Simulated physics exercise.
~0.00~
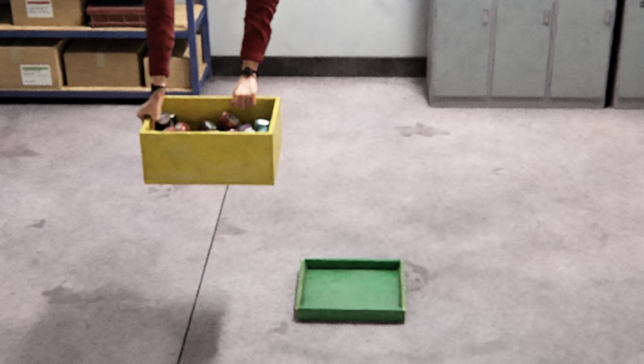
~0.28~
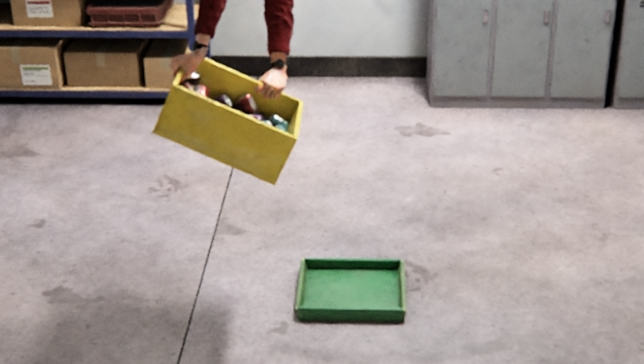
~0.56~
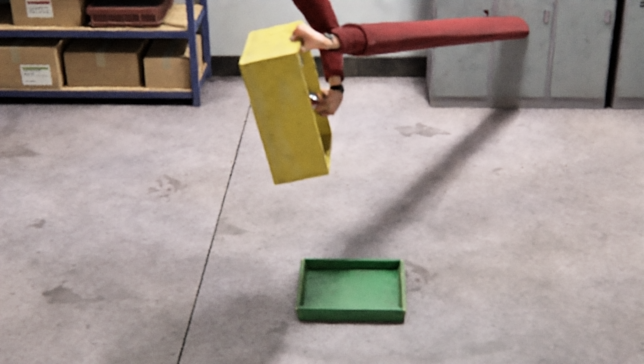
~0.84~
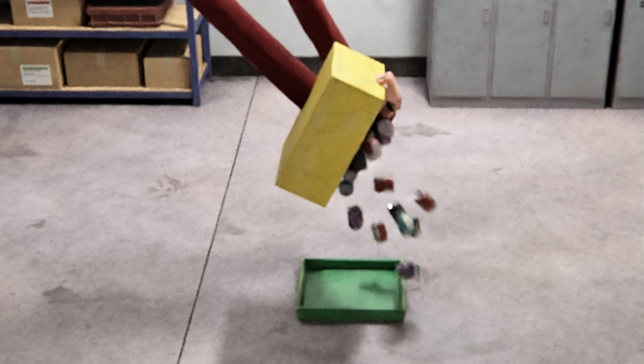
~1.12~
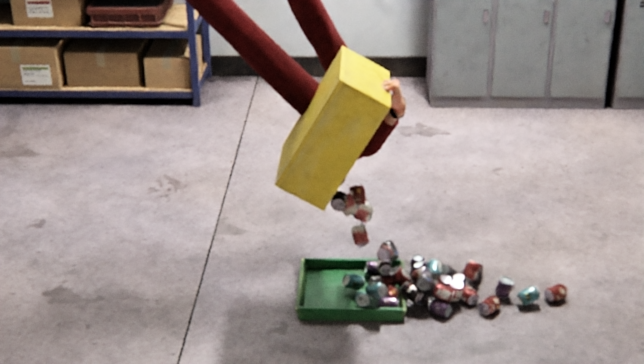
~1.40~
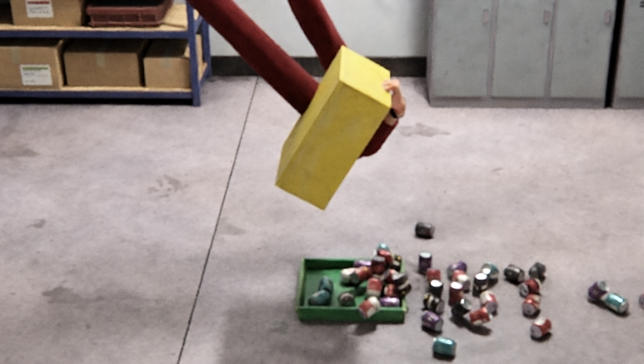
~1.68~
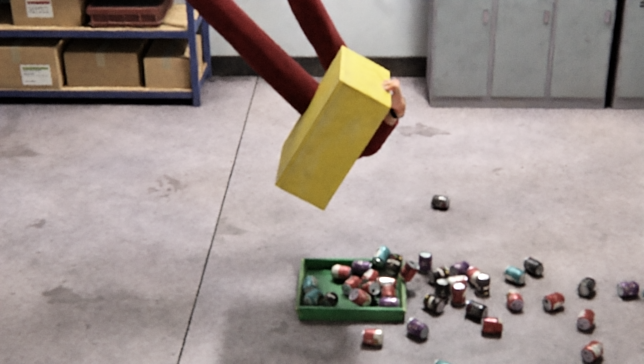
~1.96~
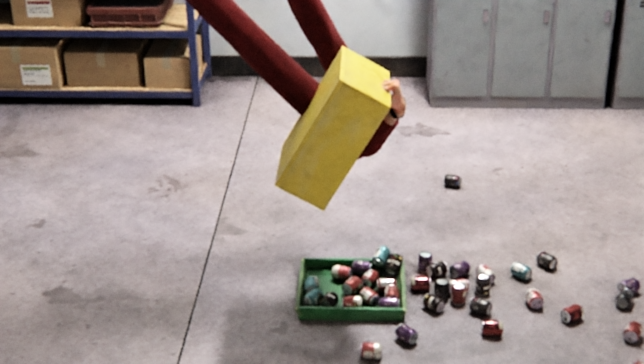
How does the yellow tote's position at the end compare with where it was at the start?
At the end the yellow tote is farther to the right, held tilted above the green basket, whereas at the start it was held level to the upper left of the basket.
